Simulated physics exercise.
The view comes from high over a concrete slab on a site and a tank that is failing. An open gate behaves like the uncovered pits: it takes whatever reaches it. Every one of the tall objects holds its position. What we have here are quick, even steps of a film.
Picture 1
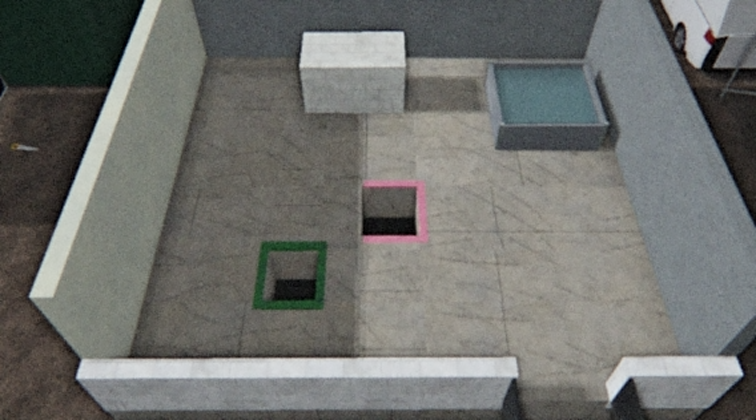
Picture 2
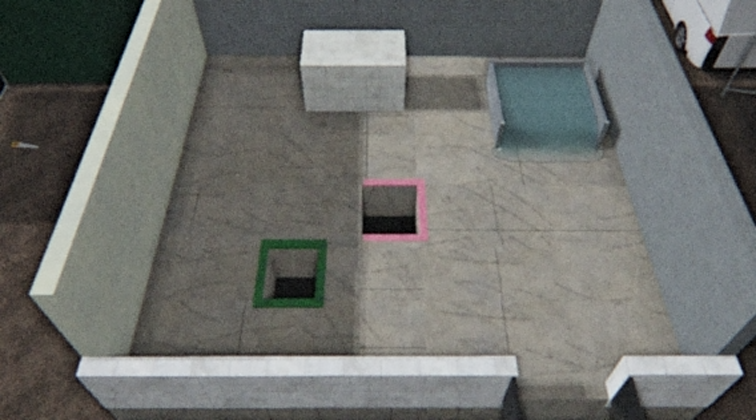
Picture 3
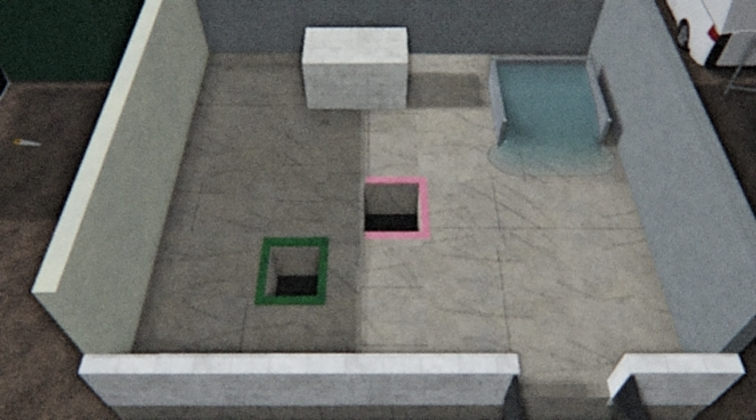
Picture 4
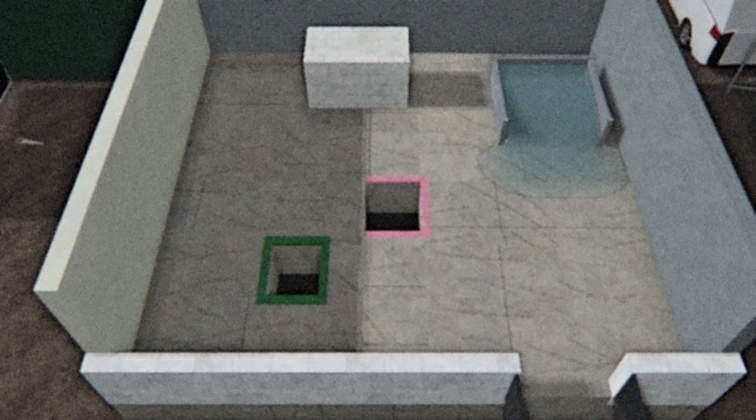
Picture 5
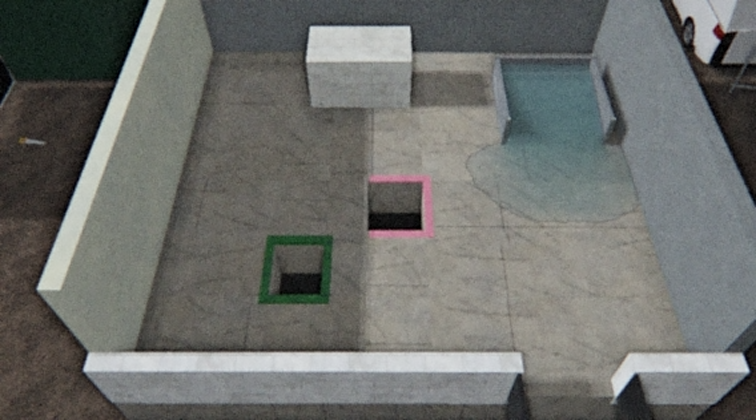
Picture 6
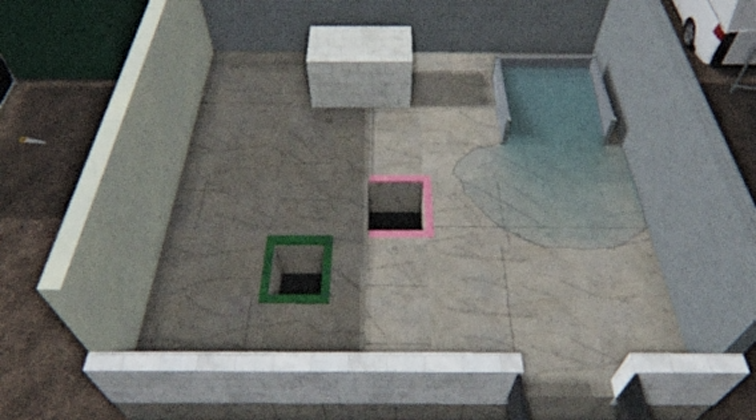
The clip opens on a walled concrete slab with a pale block, green-rimmed and pink-rimmed pits, and a full, still tank at the back right. The tank's front side gives way, and water pours out, spreading forward in a widening, rounded sheet across the lighter floor beside the right wall.
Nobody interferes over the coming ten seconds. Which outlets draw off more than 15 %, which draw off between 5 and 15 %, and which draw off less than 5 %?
It goes like this: The gate draws off more than 15 %; the green pit draws off less than 5 %; the pink pit draws off between 5 and 15 %.
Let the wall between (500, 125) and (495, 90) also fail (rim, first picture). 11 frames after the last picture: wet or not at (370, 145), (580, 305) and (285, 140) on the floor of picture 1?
Going point by point: Waterlogged, left unwetted, waterlogged.
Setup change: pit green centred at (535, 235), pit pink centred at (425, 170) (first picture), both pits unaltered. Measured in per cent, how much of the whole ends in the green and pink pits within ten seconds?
The green pit receives 20 per cent and the pink pit 4 per cent.
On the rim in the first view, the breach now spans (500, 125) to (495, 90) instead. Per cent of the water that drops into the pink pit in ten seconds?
Pink takes 15 in a hundred.
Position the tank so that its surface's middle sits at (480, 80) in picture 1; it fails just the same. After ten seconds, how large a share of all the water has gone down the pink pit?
Within ten seconds roughly 15 percent of the total ends in the pink pit.
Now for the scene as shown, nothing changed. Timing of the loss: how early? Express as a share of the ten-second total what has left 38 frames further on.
Around 65 percent.
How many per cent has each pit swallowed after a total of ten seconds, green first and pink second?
Around 0 percent for the first, around 10 percent for the second.
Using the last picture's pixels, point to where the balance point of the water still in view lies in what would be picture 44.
About (507, 267).
A moment on, water covers 25 % of the floor; the gate 0 %, the green pit 0 %, the pink pit 0 %.
Next, water covers 30 % of the floor; the gate 3 %, the green pit 0 %, the pink pit 1 %.
Then, water covers 35 % of the floor; the gate 12 %, the green pit 0 %, the pink pit 1 %.
Later, water covers 40 % of the floor; the gate 22 %, the green pit 0 %, the pink pit 2 %.
In the end, water covers 55 % of the floor; the gate 27 %, the green pit 0 %, the pink pit 9 %.
